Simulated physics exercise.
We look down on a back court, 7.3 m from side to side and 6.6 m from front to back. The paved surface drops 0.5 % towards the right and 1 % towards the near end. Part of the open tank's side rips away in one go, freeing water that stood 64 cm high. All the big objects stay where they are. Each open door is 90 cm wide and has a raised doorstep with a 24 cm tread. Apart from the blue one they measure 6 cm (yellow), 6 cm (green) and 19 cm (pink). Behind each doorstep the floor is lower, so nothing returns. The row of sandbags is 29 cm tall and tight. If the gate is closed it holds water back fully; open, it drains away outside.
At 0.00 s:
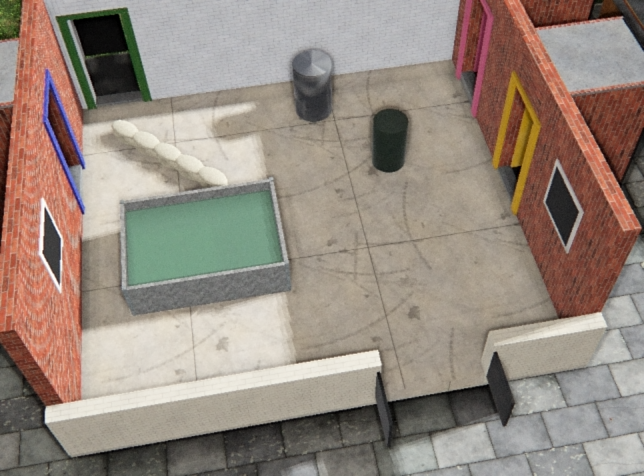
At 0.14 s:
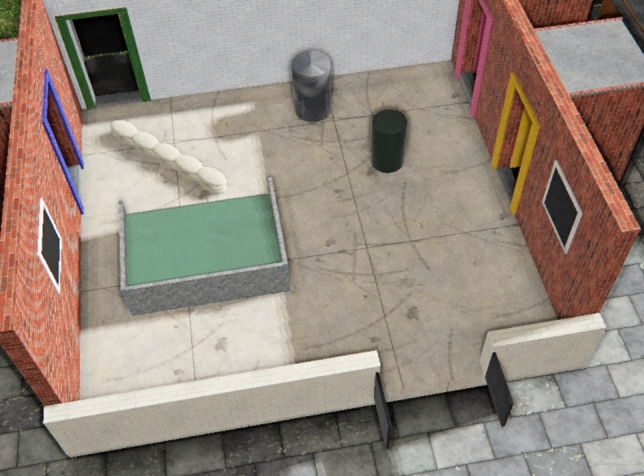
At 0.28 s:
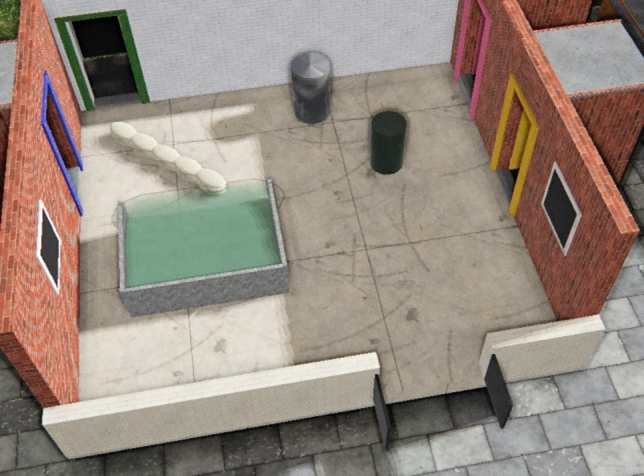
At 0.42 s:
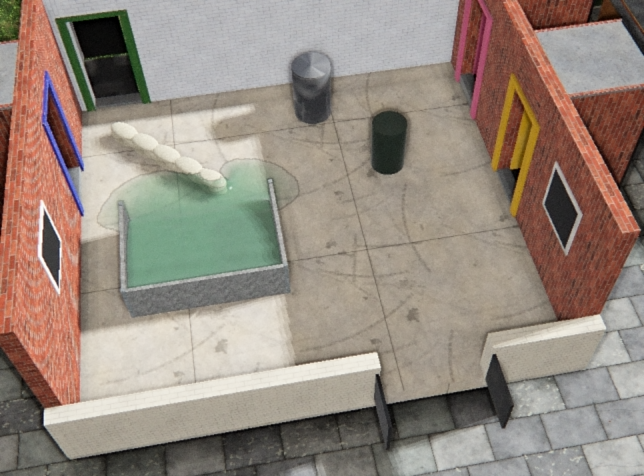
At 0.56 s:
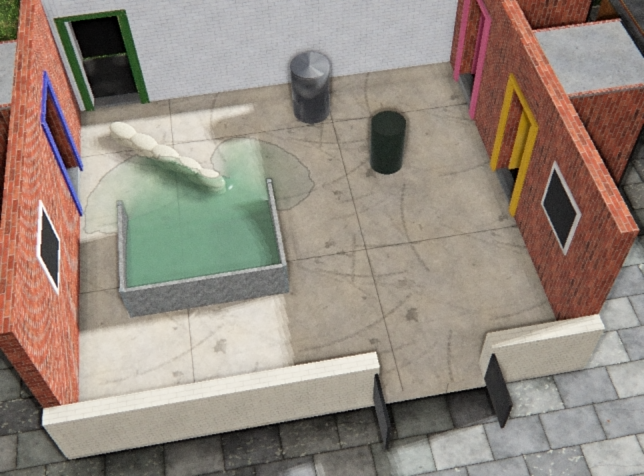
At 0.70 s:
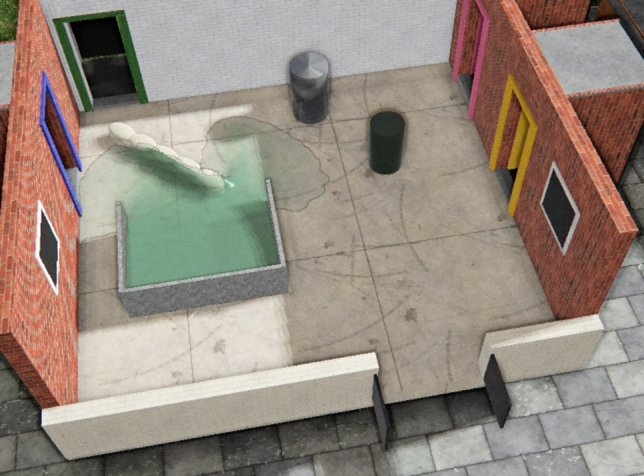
Water in a grey-walled open tank sits still until the tank's far side gives way, then pours out across the paved court, spreading around a row of pale sacks and reaching the blue door on the left.
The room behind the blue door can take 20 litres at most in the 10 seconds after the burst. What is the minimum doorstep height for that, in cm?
About 29 cm.
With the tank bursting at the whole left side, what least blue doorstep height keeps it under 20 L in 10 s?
Some 9.0 cm.
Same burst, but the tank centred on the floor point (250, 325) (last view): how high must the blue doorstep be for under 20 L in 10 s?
Then roughly 20 cm.
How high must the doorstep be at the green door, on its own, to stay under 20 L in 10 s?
About 27 cm at green.
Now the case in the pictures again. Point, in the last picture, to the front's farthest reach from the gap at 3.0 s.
Around (446, 66).
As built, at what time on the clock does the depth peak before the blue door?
Around 2.2 s.
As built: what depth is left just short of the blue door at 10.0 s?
Roughly 6.5 cm deep.
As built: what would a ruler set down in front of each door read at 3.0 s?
Depths in cm: Yellow 0, blue 23, green 19, pink 10.
After 1.4 s water covers 25 % of the floor, deepest (46 cm) near (80, 156); 16 cm at the blue door, 0 litres in over its 14 cm doorstep.
After 3.0 s water covers 45 % of the floor, deepest (26 cm) near (81, 115); 23 cm at the blue door, 116 litres in over its 14 cm doorstep.
After 10.0 s water covers 90 % of the floor, deepest (14 cm) near (550, 350); 6 cm at the blue door, 137 litres in over its 14 cm doorstep.
At the blue door as built, the water arrived by 0.7 s and peaked near 32 cm at 2.2 s.
With a doorstep of 24.5 cm, 39 litres would have come in within the 10 s; with 33 cm, 10 litres. So under 20 litres takes about 29 cm.
